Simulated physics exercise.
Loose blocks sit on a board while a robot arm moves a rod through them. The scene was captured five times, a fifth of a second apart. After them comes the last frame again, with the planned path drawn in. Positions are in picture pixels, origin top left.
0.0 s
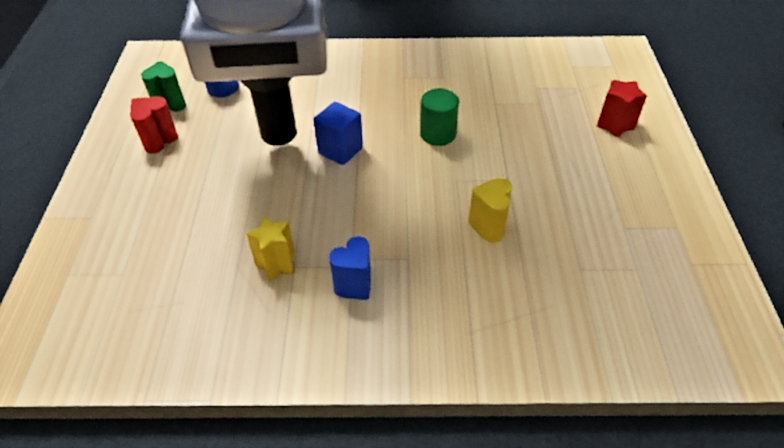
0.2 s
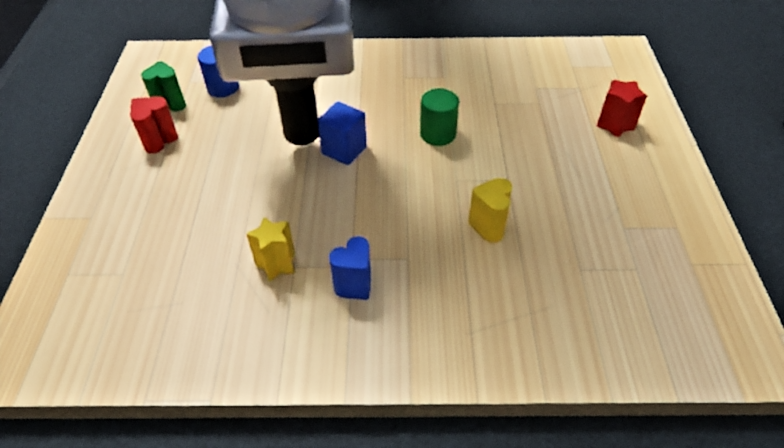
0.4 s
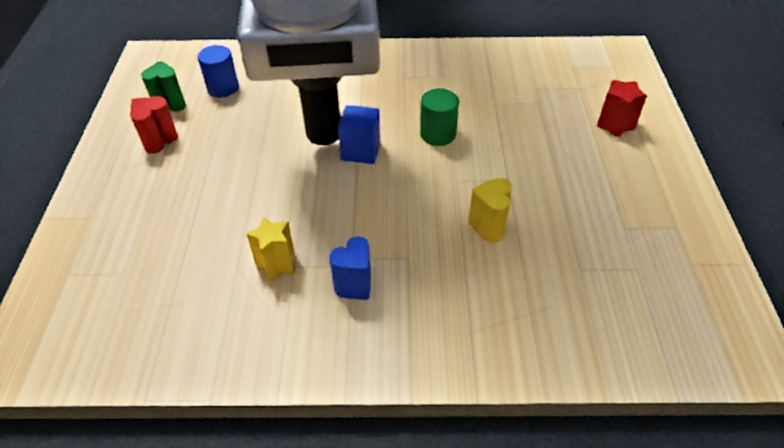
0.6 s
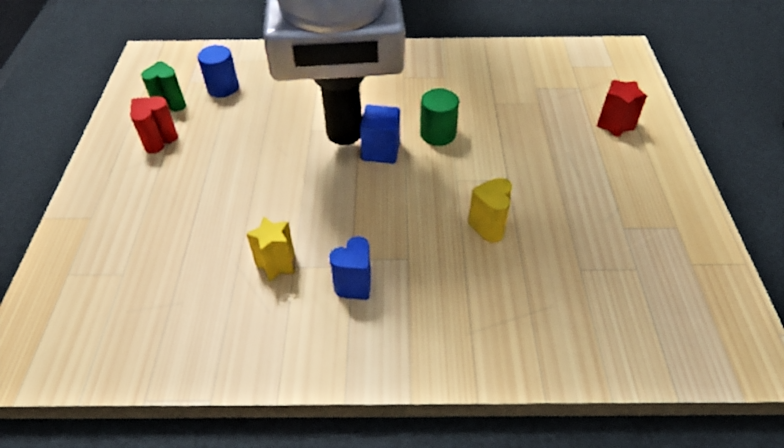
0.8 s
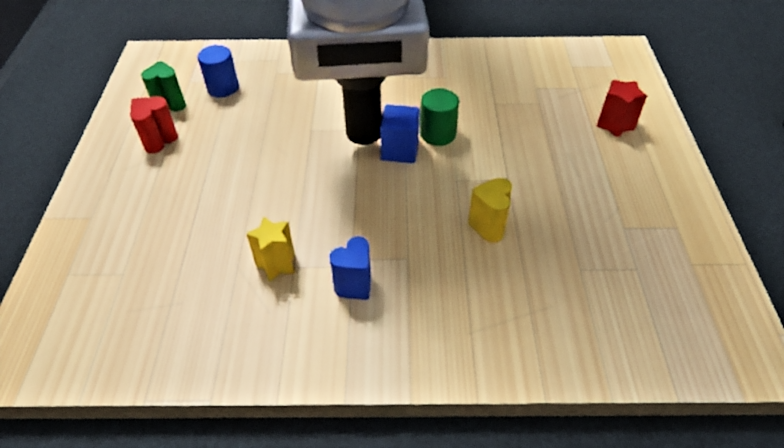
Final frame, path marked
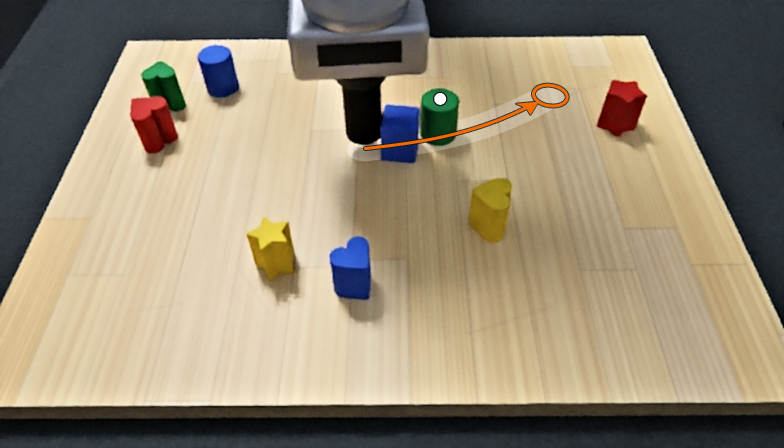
To begin with, a robot arm holds a dark rod just left of a blue block on a wooden board scattered with red, green, yellow and blue pieces. The rod moves right and pushes the block, which turns slightly, then slides steadily right until it sits close beside the green cylinder.
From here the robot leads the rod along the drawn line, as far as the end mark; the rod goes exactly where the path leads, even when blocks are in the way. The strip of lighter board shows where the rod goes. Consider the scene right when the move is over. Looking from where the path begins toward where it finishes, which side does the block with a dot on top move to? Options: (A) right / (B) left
I'll go with B - left.
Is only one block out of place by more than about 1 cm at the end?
I expect not.
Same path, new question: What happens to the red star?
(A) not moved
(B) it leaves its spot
A: Not moved.
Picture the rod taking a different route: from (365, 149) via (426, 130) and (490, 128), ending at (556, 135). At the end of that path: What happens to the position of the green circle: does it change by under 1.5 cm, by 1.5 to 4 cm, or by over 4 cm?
Over 4 cm.
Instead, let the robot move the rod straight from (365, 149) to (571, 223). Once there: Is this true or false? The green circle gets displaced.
Answer: True.
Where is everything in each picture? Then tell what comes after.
In the first frame, rod's lower end at (279, 135); blue square block at (337, 115); green circle at (440, 99); red star at (627, 89).
In the second frame, rod at (302, 135); blue square block at (341, 115).
In the third frame, rod at (324, 135); blue square block at (359, 116).
In the fourth frame, rod at (345, 135); blue square block at (380, 116).
In the fifth frame, rod at (364, 135); blue square block at (400, 116); green circle at (440, 99); red star at (627, 89).
Drawn move, from (365, 149) via (435, 138) and (498, 120), ending at (550, 95); the dot is on the green circle.
On the path given first. One third of the way, rod at (437, 124); blue square block at (460, 124), turned 55° clockwise; green circle at (470, 92).
Two thirds of the way, rod at (501, 106); blue square block at (463, 125), turned 60° clockwise; green circle at (526, 69).
At the end, rod at (554, 81); blue square block at (463, 125), turned 60° clockwise; green circle at (561, 41); red star still.
